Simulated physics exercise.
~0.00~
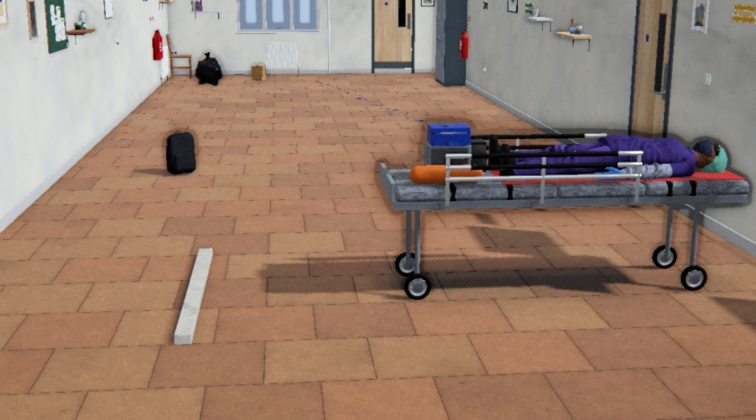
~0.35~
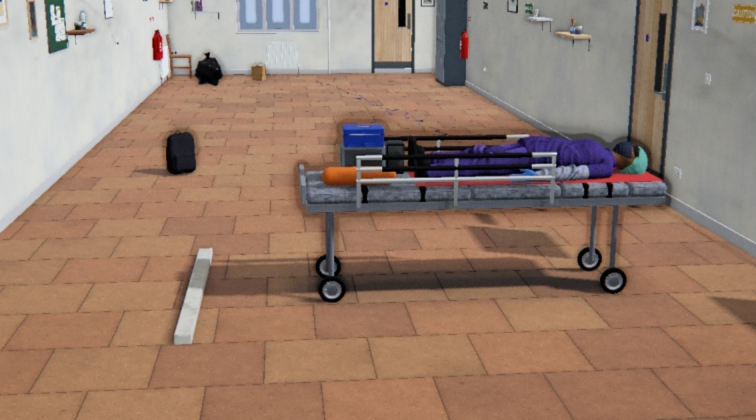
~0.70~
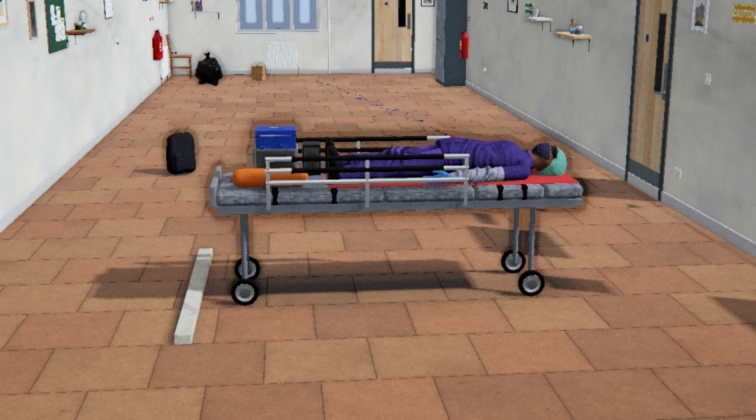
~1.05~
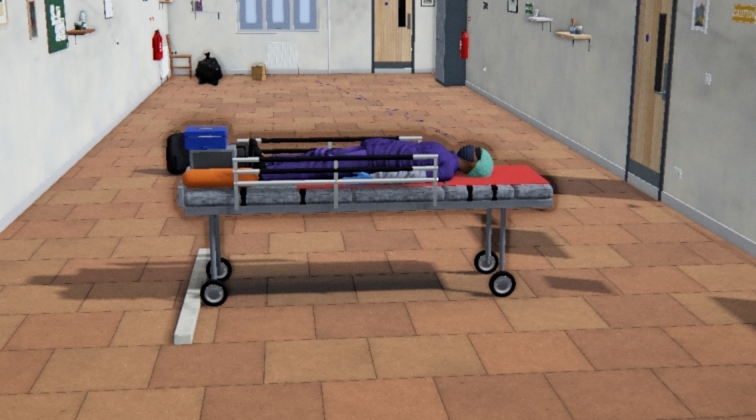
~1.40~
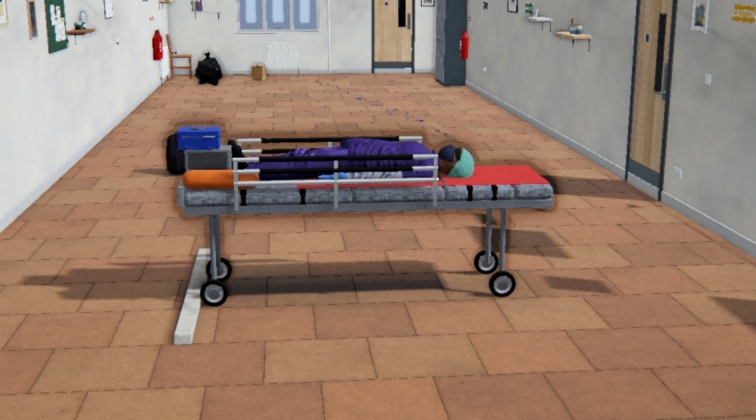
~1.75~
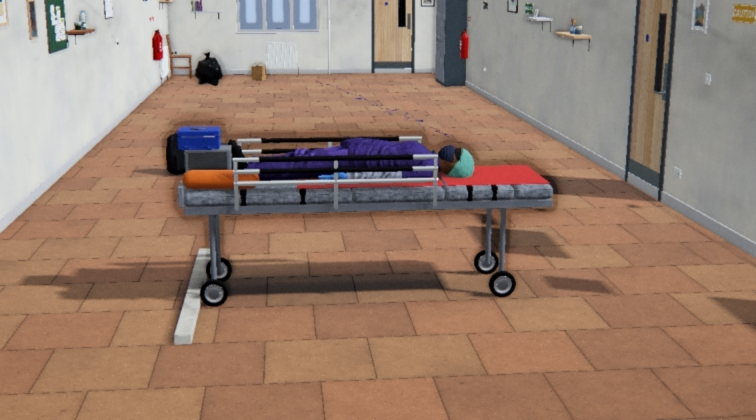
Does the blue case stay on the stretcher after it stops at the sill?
Yes, the blue case stays on. It is still at the foot end of the stretcher once everything has come to rest.
